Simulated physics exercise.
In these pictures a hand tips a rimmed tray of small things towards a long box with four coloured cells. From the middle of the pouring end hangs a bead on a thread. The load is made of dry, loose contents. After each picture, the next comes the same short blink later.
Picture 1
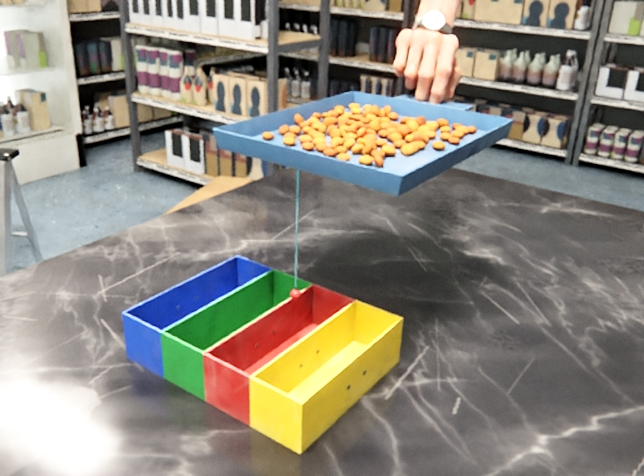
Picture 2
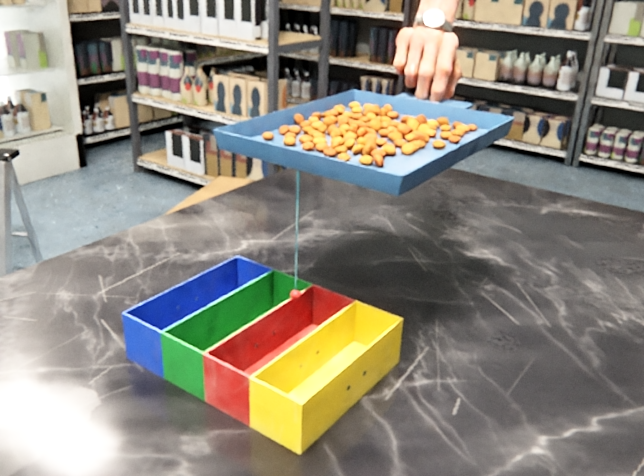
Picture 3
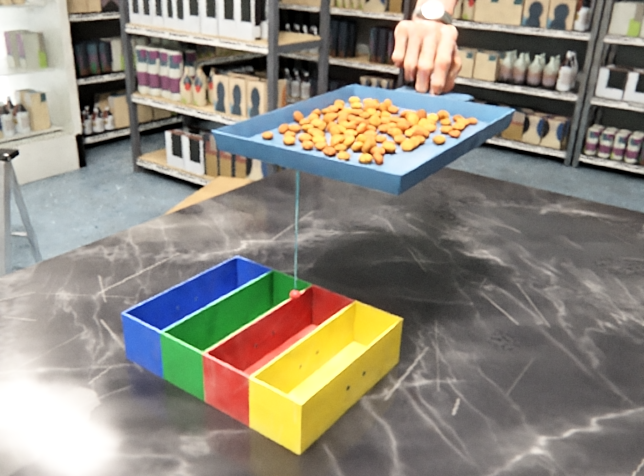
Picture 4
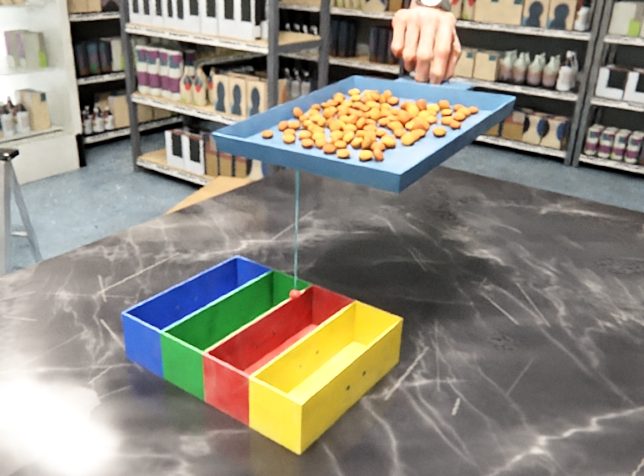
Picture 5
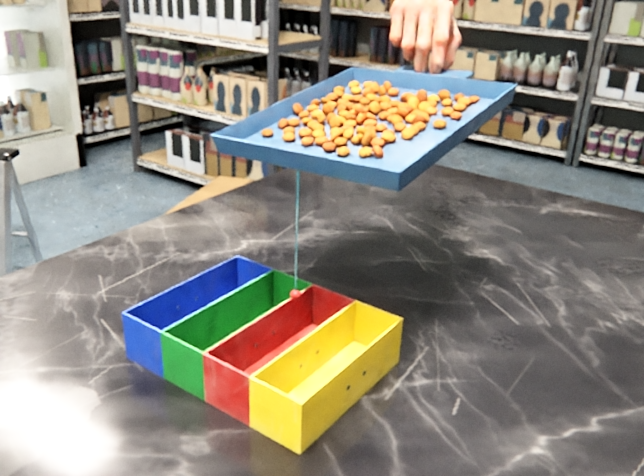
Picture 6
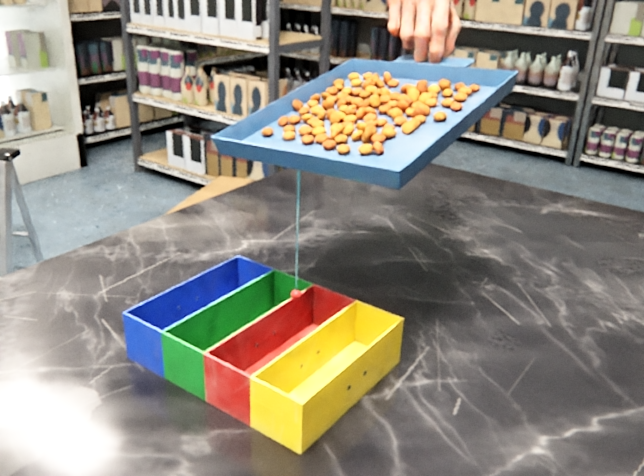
We see a hand holding a blue tray of small brown pieces above a box with blue, green, red and yellow cells, a bead hanging on a thread; the hand slowly raises the tray's far end, tilting it slightly.
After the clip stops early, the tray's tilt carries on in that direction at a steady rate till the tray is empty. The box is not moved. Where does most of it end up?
Most ends up in the blue cell.
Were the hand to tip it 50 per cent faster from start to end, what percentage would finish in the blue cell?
Near 50 in a hundred.
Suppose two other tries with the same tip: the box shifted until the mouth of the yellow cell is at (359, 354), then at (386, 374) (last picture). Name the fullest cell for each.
Taking the two placings in order, you'd get the blue one and then that blue cell.
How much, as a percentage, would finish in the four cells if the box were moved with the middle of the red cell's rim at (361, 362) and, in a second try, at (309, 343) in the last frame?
Roughly 20 per cent, and 60 per cent.
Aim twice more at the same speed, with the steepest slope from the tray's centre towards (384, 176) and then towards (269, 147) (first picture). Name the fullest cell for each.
The yellow one; the cell in blue.
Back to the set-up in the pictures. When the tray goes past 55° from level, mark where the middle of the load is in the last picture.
Mark it at roughly (273, 131) in the final frame.
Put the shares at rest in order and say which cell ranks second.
Second comes the green cell.
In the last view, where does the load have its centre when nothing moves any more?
Close to (206, 337), more or less.
Shortly afterwards, tray tipped steeply; all but a few on the tray; only a few falling or outside the box.
Next, tray tipped right over; near a third on the tray; near a third in the blue cell; a little in the green cell; only a few in the red cell; near a quarter falling or outside the box.
Some moments later, tray tipped past a quarter turn; near half in the blue cell; near a third in the green cell; a little in the red cell; a little falling or outside the box.
In the end, tray tipped past a quarter turn; near half in the blue cell; near a third in the green cell; a little in the red cell; none at all in the yellow cell; a little outside the box.
